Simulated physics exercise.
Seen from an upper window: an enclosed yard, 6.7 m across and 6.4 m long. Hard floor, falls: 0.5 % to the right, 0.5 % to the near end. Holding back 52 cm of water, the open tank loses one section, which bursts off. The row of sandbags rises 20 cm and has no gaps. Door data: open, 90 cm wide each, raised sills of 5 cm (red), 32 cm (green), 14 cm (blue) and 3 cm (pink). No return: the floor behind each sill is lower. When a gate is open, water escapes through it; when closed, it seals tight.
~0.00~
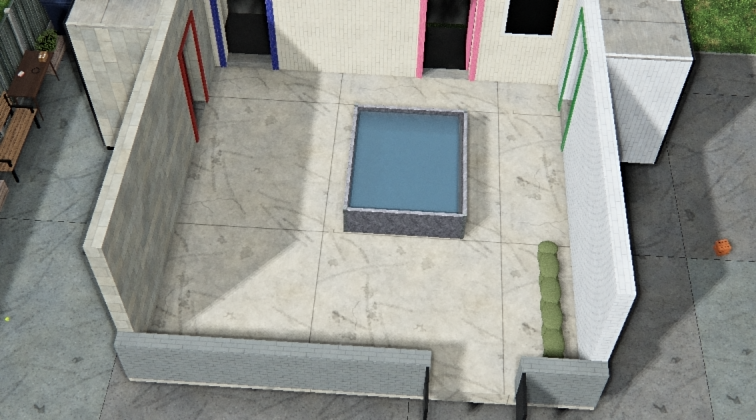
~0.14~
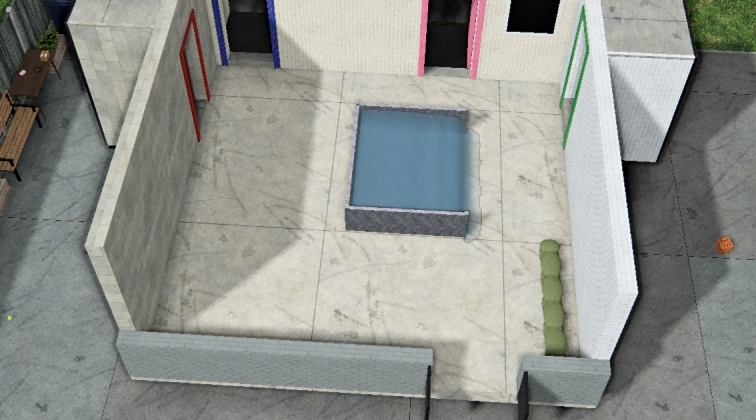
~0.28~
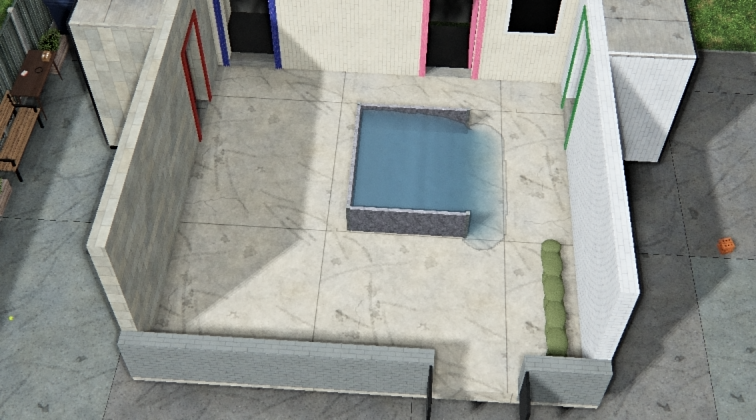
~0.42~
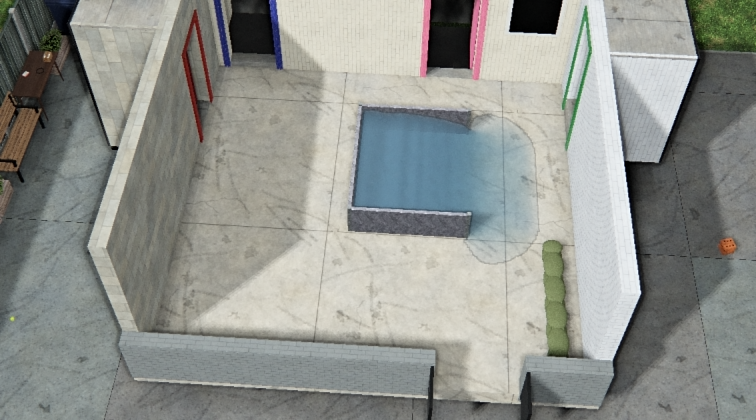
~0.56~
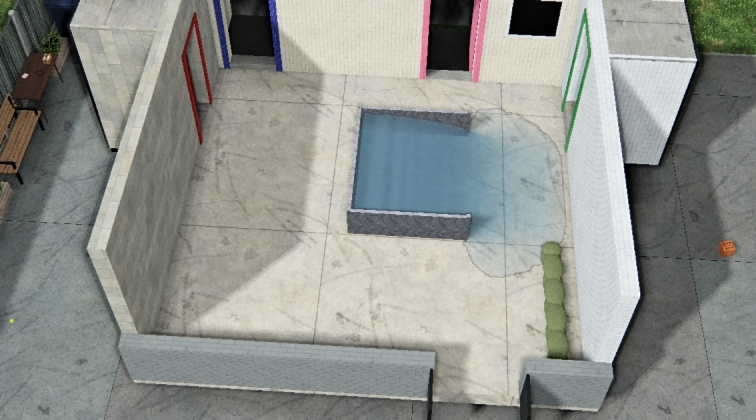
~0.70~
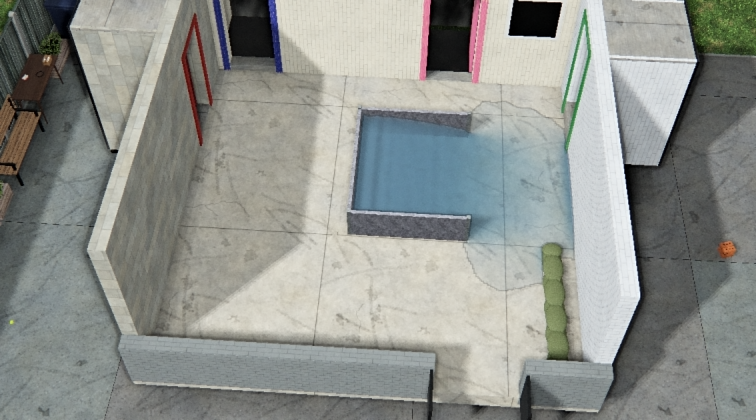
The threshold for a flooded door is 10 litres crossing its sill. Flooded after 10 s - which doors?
Red door: Yes. Green door: No. Blue door: No. Pink door: Yes.
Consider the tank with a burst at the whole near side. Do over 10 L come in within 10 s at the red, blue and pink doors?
Result: Red limit not passed, blue limit not passed, pink limit not passed.
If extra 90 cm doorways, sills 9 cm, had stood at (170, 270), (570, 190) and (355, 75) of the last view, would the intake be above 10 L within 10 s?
Taking them in order, the first gets too little, the second enough and the third too little.
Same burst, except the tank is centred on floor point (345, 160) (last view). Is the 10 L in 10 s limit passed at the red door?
Then, at red, it's within bounds.
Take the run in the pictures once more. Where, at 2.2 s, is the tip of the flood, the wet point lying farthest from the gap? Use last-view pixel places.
About pixel (575, 386).
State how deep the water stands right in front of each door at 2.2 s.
Depths in cm: Red 0, green 24, blue 0, pink 0.
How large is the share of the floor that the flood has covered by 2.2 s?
Around 20 per cent wet.
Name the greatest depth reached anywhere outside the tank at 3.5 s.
It tops out at some 33 cm.
After 1.4 s water covers 15 % of the floor and is deepest (40 cm) near (561, 191); red door not reached, green door 24 cm at the sill, 0 L in, blue door not reached, pink door not reached.
After 2.2 s water covers 20 % of the floor and is deepest (38 cm) near (554, 90); red door not reached, green door 24 cm at the sill, 0 L in, blue door not reached, pink door not reached.
After 3.5 s water covers 40 % of the floor and is deepest (33 cm) near (574, 376); red door not reached, green door 18 cm at the sill, 0 L in, blue door not reached, pink door 8 cm at the sill, 3 L in.
After 6.0 s water covers 70 % of the floor and is deepest (16 cm) near (574, 376); red door 11 cm at the sill, 12 L in, green door 10 cm at the sill, 0 L in, blue door 6 cm at the sill, 0 L in, pink door 7 cm at the sill, 39 L in.
After 10.0 s water covers 90 % of the floor and is deepest (8 cm) near (575, 386); red door 5 cm at the sill, 41 L in, green door 5 cm at the sill, 0 L in, blue door 5 cm at the sill, 0 L in, pink door 3 cm at the sill, 52 L in.
